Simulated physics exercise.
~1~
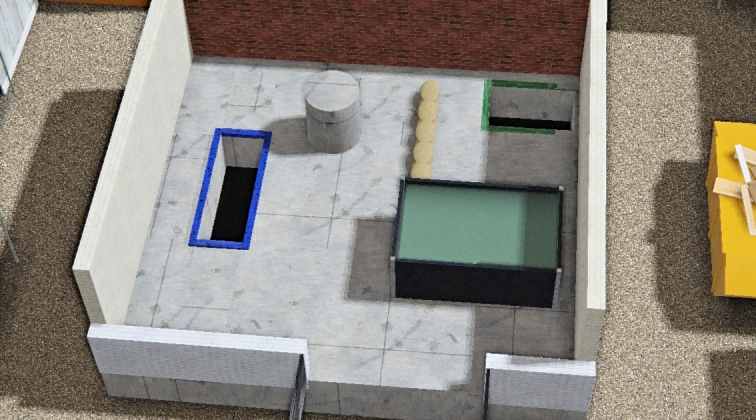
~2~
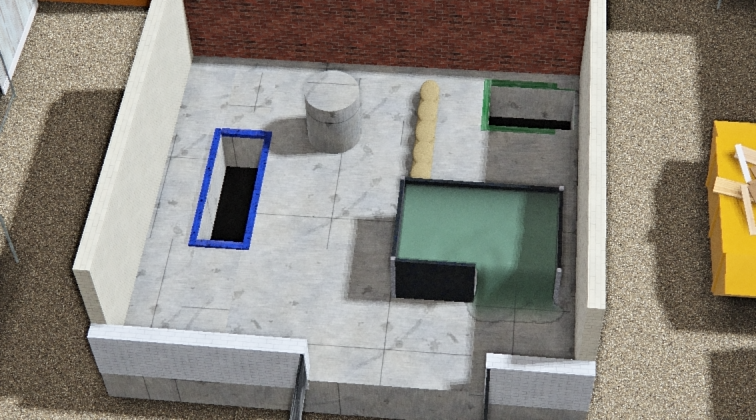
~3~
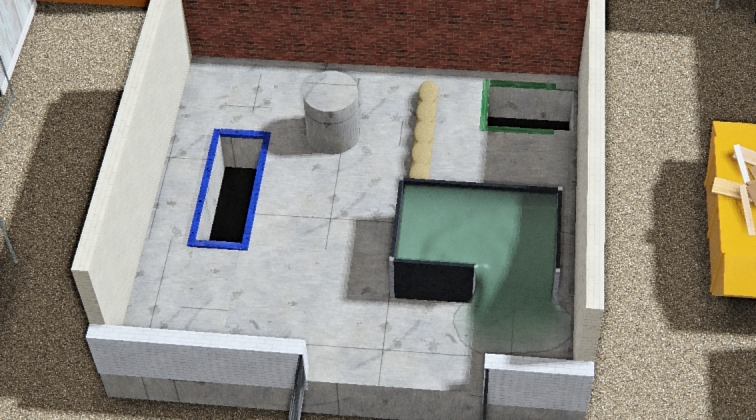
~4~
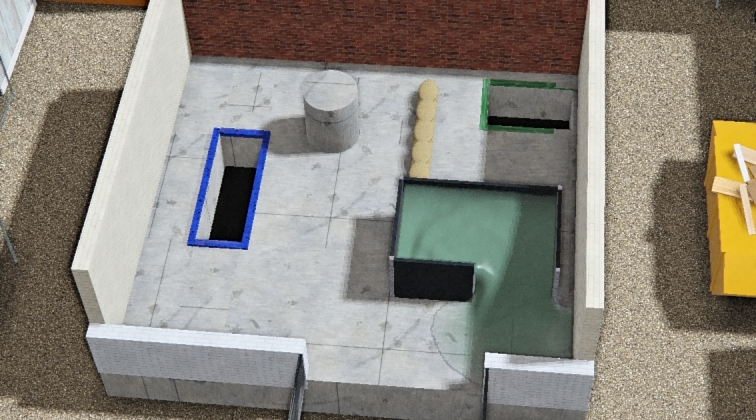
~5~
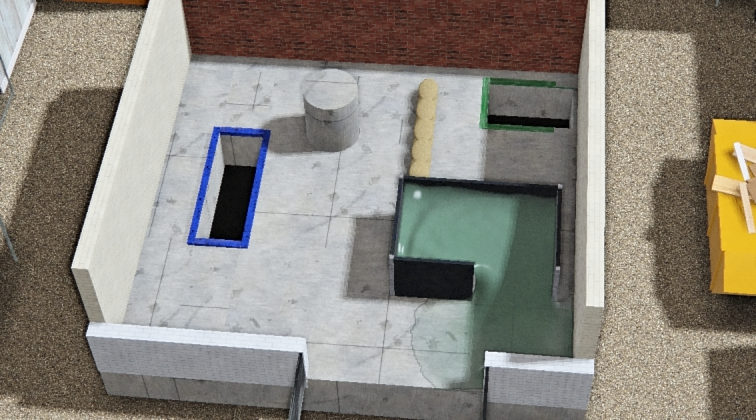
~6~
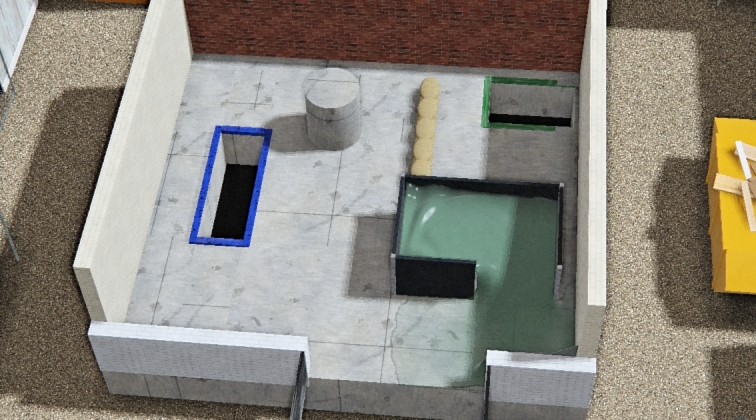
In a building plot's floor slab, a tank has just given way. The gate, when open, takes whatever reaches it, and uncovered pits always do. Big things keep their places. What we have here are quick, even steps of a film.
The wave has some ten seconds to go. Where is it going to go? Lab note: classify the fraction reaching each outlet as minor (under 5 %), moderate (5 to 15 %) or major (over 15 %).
Fractions by outlet: Gate major; green pit moderate; blue pit minor.
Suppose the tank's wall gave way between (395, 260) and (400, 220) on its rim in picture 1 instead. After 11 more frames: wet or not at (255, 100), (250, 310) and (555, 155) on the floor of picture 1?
Spot by spot: Unaffected, then soaked through, then unaffected.
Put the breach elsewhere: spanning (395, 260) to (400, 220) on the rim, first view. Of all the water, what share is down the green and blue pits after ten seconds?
In per cent: Green 2, blue 30.
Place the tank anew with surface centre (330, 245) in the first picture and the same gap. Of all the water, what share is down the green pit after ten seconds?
Green: 0 %.
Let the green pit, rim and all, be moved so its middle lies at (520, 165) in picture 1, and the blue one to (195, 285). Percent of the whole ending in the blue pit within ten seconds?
So the blue pit ends up with 15 in a hundred.
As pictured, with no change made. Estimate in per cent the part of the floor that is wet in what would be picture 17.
About 20 %.
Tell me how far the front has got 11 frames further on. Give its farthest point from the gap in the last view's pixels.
Farthest reach: About (271, 360).
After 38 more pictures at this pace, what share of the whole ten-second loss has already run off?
Close to 80 out of every hundred.
A moment on, water covers 10 % of the floor; the gate 6 %, the green pit 0 %, the blue pit 0 %.
Next, water covers 20 % of the floor; the gate 13 %, the green pit 0 %, the blue pit 0 %.
Then, water covers 45 % of the floor; the gate 24 %, the green pit 3 %, the blue pit 0 %.
Later, water covers 50 % of the floor; the gate 35 %, the green pit 6 %, the blue pit 1 %.
In the end, water covers 70 % of the floor; the gate 43 %, the green pit 8 %, the blue pit 2 %.
